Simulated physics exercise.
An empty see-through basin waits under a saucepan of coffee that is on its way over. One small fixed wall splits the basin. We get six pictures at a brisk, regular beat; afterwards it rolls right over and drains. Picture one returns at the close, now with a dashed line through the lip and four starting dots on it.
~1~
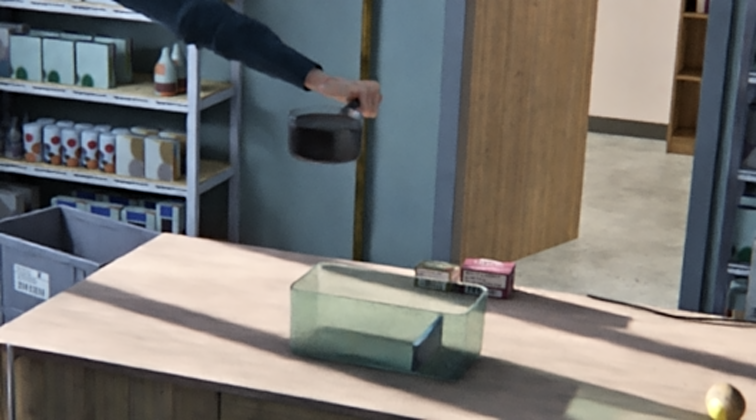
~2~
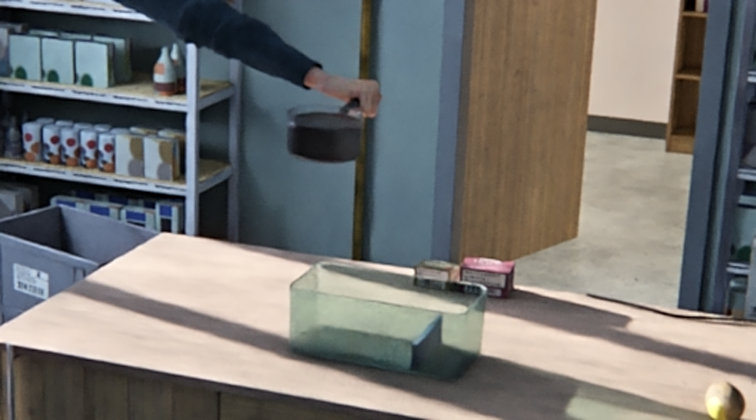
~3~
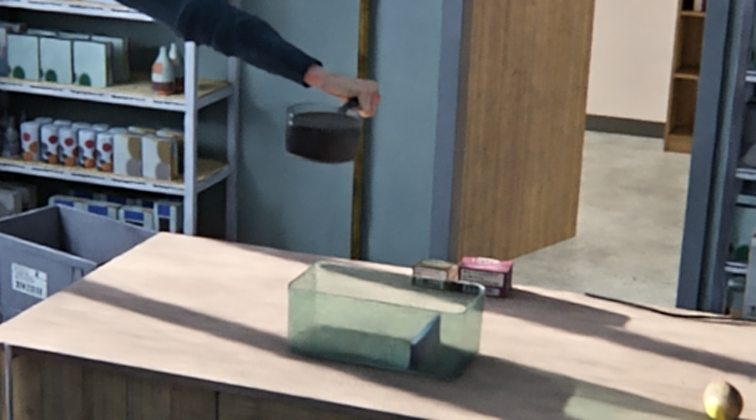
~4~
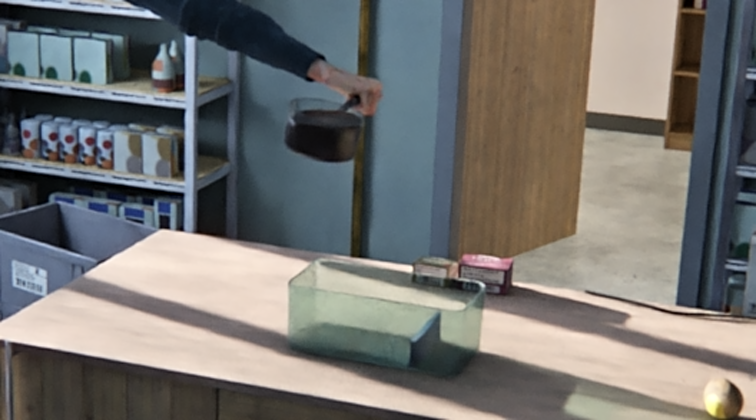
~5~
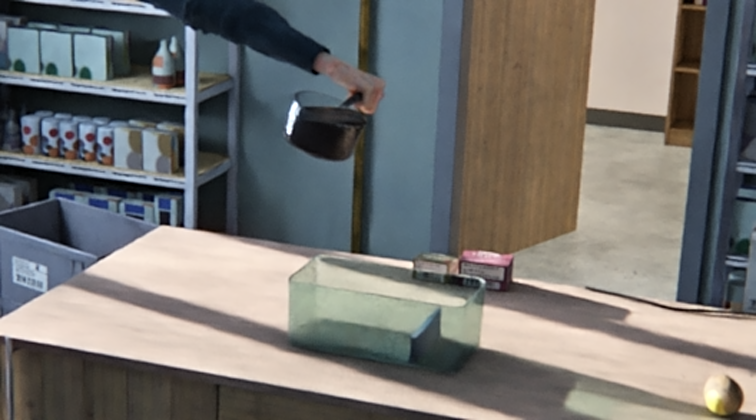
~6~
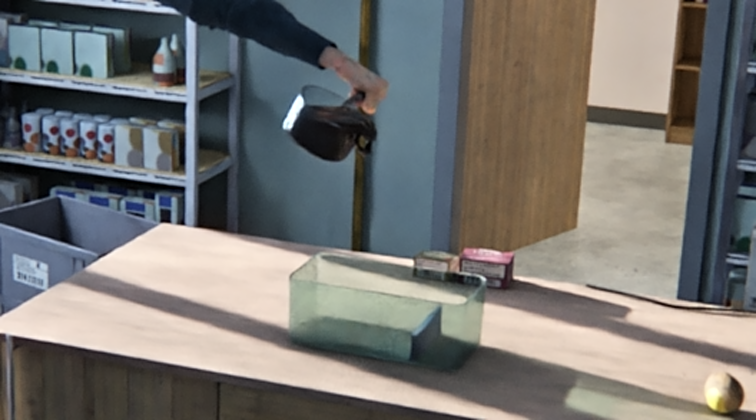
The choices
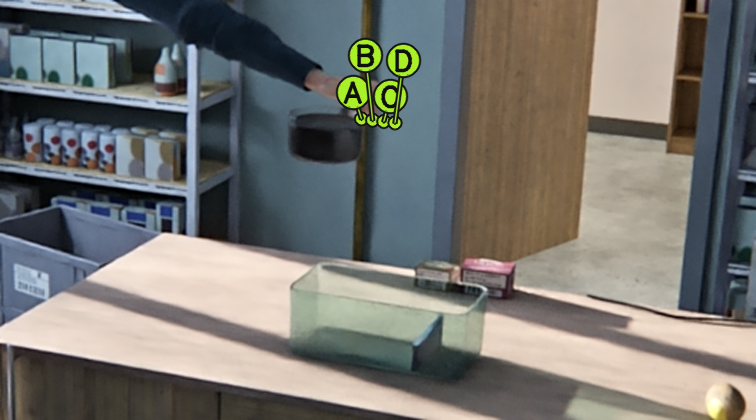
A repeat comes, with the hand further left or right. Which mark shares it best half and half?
C.
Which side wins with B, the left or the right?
The left side.
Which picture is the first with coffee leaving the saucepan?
In picture 5.
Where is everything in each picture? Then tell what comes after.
The first frame shows upright, lip at (360, 118); basin from (291, 351) to (462, 381); top of the wall at (428, 330); nothing has left yet.
The second frame shows upright, lip at (360, 118); nothing has left yet.
The third frame shows tipped about 5°, lip at (359, 120); nothing has left yet.
The fourth frame shows tipped about 11°, lip at (361, 122); nothing has left yet.
The fifth frame shows tipped about 19°, lip at (362, 124); coffee is over the lip, down to (362, 124).
The sixth frame shows tipped about 29°, lip at (363, 129); coffee is over the lip, down to (367, 153).
In lime, A at (361, 118); B at (372, 120); C at (383, 121); D at (395, 122).
For dot A, about 91 % ends left of the wall and 5 % right of it; 3 % is lost outside.
For dot B, about 68 % ends left of the wall and 30 % right of it.
For dot C, about 48 % ends left of the wall and 50 % right of it.
For dot D, about 37 % ends left of the wall and 62 % right of it.
